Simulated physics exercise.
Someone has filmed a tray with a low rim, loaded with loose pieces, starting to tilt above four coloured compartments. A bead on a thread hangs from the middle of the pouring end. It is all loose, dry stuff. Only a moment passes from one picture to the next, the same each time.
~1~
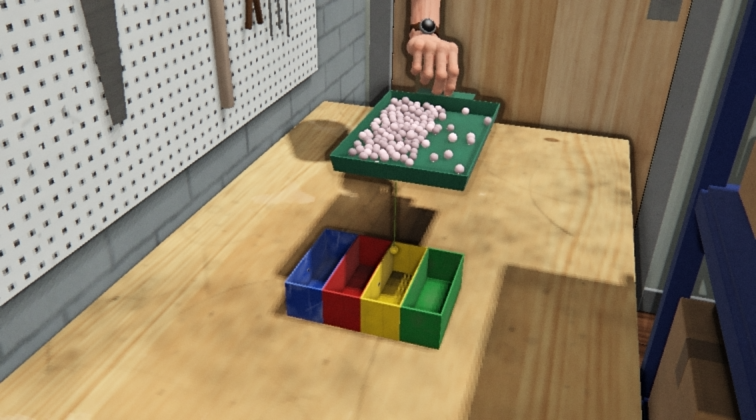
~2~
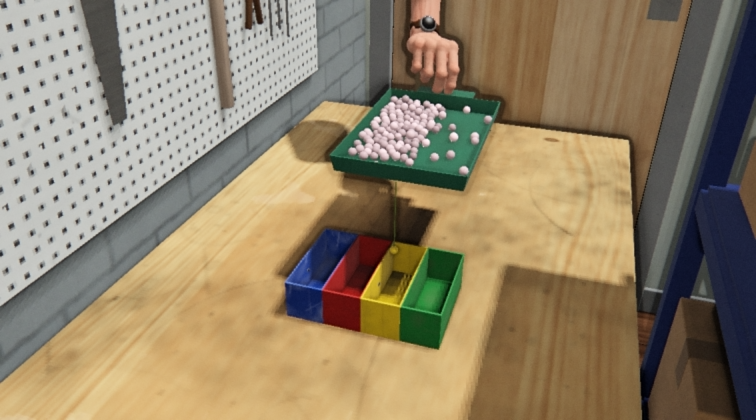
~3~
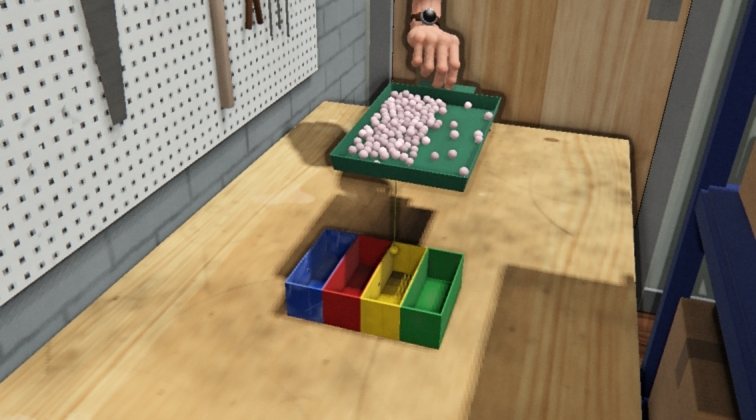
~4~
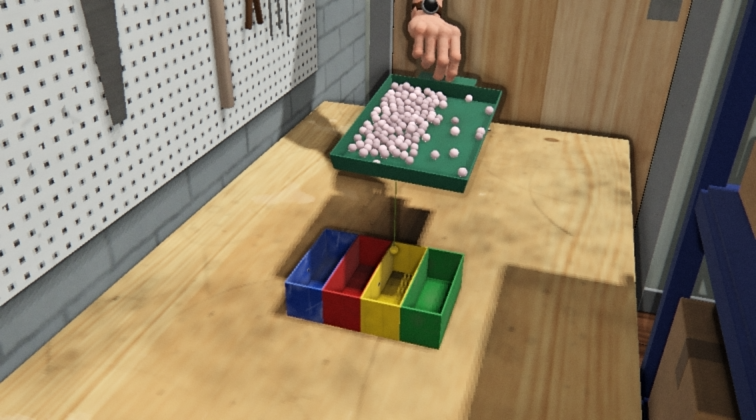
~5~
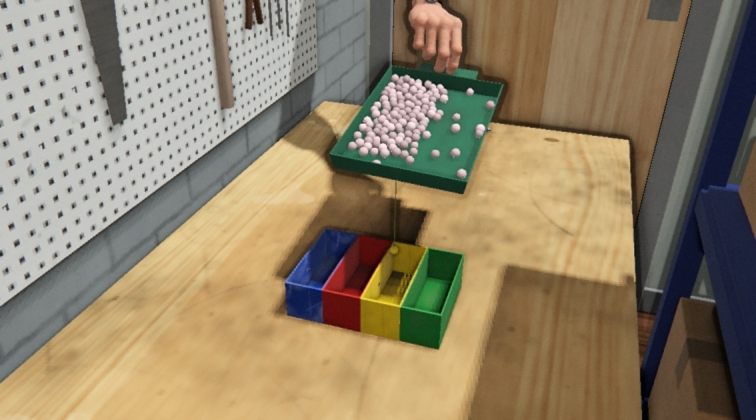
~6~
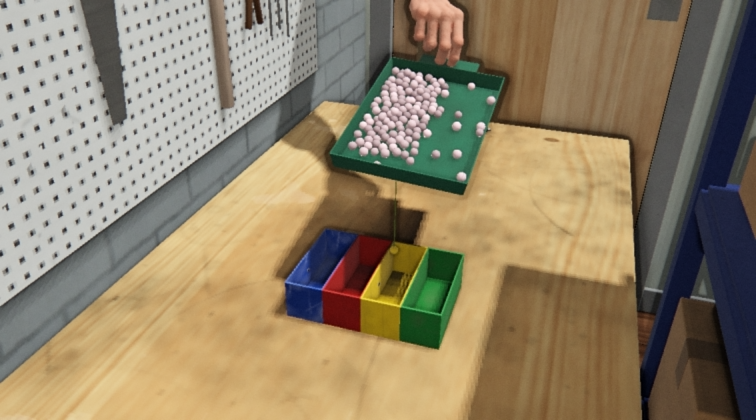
Hand at the far edge of a green tray of pale pink beads, slowly tilting it above blue, red, yellow and green compartments.
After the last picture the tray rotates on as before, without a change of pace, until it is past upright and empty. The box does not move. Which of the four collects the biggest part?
Most goes to the green cell.
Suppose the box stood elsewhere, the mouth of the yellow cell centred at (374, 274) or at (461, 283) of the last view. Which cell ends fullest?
In turn: Green; the yellow cell.
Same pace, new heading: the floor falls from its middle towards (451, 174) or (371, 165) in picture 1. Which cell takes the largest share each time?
The first try: Green. The second: Blue.
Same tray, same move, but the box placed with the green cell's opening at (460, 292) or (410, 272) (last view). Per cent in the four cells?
About 100 and 30 per cent.
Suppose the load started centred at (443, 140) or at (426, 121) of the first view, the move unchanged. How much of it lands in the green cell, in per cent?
First some 50, then 50 per cent.
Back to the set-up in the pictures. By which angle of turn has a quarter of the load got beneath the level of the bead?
At about 90°.
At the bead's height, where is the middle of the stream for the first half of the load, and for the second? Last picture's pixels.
The first part at (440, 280); the rest at (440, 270).
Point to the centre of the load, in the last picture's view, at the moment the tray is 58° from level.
Roughly at (428, 155).
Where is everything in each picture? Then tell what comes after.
Corners of the pouring end near (334, 155) and (465, 174), level; middle of the load near (401, 128), sugar pearls; bead on its thread near (394, 250); blue cell near (304, 299); red cell near (342, 308); yellow cell near (380, 316); green cell near (420, 325), in the first frame.
Corners of the pouring end near (334, 154) and (465, 175), level; middle of the load near (401, 127), in the second frame.
Corners of the pouring end near (334, 154) and (465, 176), tipped barely, lowest at the right corner; middle of the load near (401, 124), only a few on the move, in the third frame.
Corners of the pouring end near (334, 153) and (465, 178), tipped a little, lowest at the right corner; middle of the load near (402, 119), a little on the move, in the fourth frame.
Corners of the pouring end near (334, 153) and (465, 179), tipped a little, lowest at the right corner; middle of the load near (402, 114), only a few on the move, in the fifth frame.
Corners of the pouring end near (334, 152) and (465, 181), tipped a little, lowest at the right corner; middle of the load near (402, 110), near a third on the move; blue cell near (304, 299); red cell near (342, 308); yellow cell near (380, 316); green cell near (420, 325), in the sixth frame.
Shortly afterwards, tray tipped steeply; all but a few on the tray; only a few in the green cell; only a few falling or outside the box.
Next, tray tipped right over; near a quarter on the tray; near a third in the green cell; a little in the yellow cell; only a few in the blue cell; near a third falling or outside the box.
Some moments later, tray tipped past a quarter turn; near half in the green cell; a little in the yellow cell; only a few in the blue cell; near a third falling or outside the box.
In the end, tray tipped past a quarter turn; near half in the green cell; a little in the yellow cell; only a few in the blue cell; none at all in the red cell; near a third outside the box.
